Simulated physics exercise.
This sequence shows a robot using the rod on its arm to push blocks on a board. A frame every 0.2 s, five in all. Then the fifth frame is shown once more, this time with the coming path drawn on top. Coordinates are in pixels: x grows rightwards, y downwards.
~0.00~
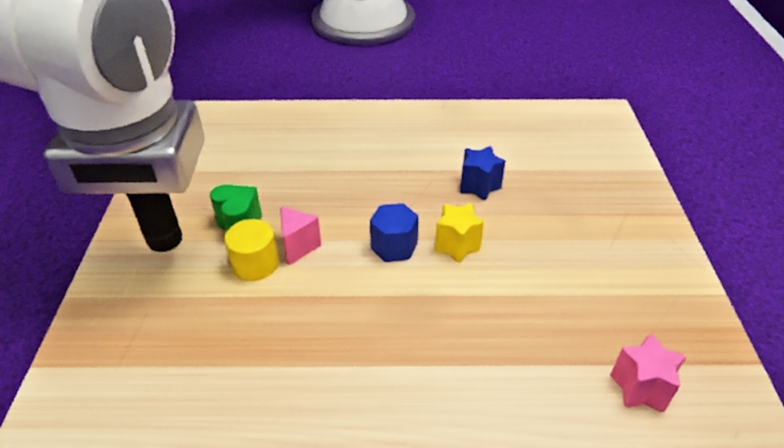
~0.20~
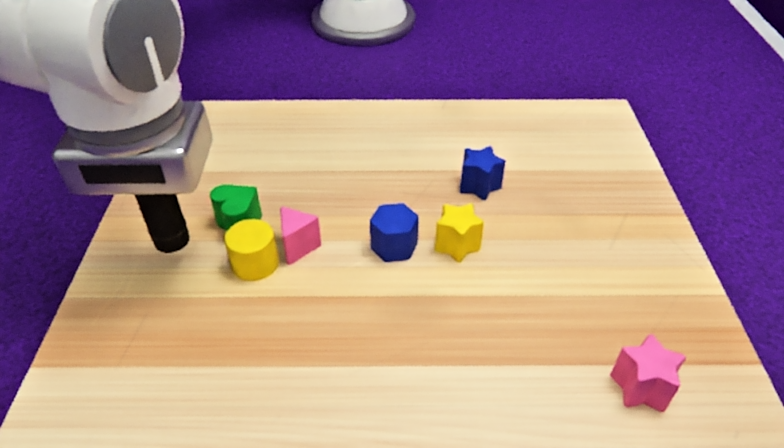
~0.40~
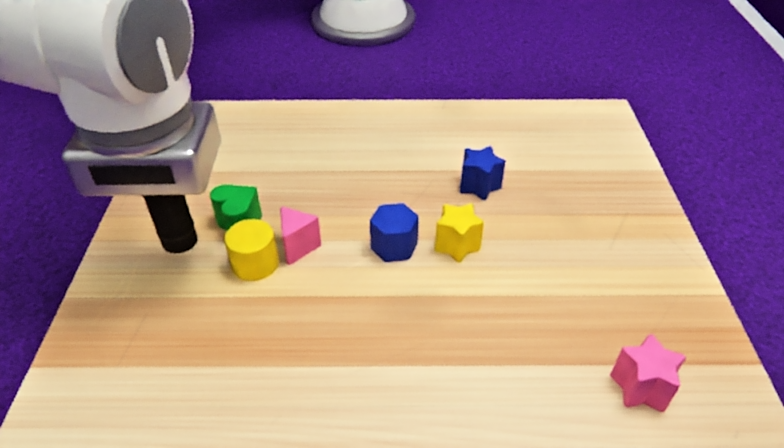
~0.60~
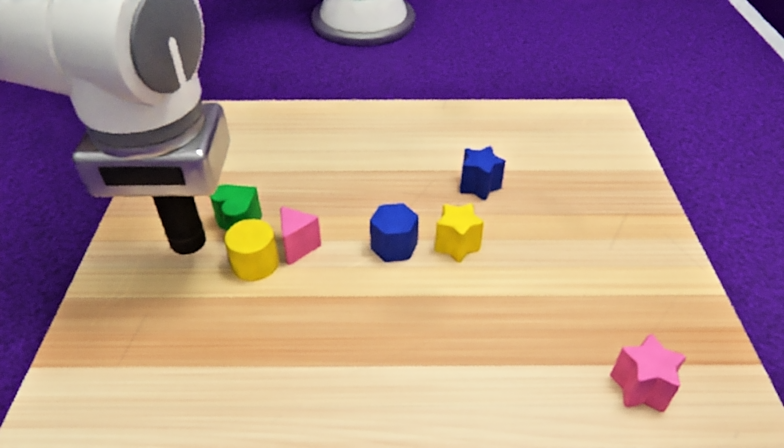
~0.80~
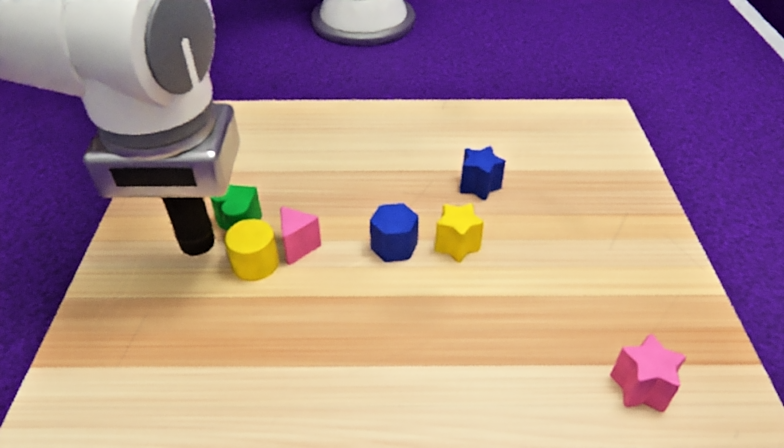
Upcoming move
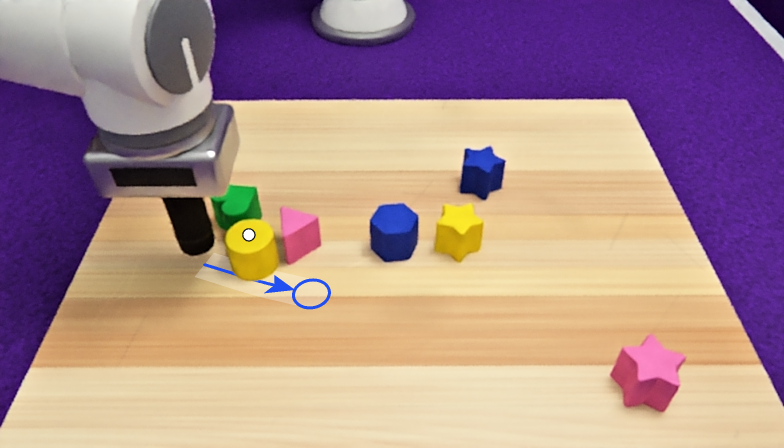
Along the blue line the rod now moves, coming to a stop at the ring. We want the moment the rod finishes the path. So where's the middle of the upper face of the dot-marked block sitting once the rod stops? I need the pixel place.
It ends at (332, 238).
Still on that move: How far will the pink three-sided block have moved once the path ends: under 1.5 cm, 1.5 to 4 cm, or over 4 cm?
It's set to move 1.5-4 cm.
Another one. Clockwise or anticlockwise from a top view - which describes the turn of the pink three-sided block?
Twists anticlockwise.
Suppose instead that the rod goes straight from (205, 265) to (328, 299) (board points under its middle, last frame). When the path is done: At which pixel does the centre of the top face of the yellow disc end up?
By then it is at (337, 239).
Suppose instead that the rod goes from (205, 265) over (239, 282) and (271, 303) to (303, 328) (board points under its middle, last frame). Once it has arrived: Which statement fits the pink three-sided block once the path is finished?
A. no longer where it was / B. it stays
A: No longer where it was.
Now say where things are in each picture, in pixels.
The first picture shows rod tip at (166, 241); block tops, green heart-shaped block at (233, 197); yellow disc at (249, 235); pink three-sided block at (294, 219).
The second picture shows rod at (173, 242); blocks unchanged.
The third picture shows rod at (181, 242); blocks unchanged.
The fourth picture shows rod at (189, 243); blocks unchanged.
The fifth picture shows rod at (198, 244); green heart-shaped block at (233, 197); yellow disc at (249, 235); pink three-sided block at (294, 219).
Path on the board, in a line from (205, 265) to (311, 294); the dot is on the yellow disc.
On the path given first. One third of the way, rod at (233, 255); yellow disc at (274, 237); pink three-sided block at (303, 217), turned 25° anticlockwise.
Two thirds of the way, rod at (271, 265); yellow disc at (307, 239); pink three-sided block at (317, 213), turned 65° anticlockwise.
At the end, rod at (309, 273); green heart-shaped block in place; yellow disc at (332, 238); pink three-sided block at (321, 211), turned 75° anticlockwise.
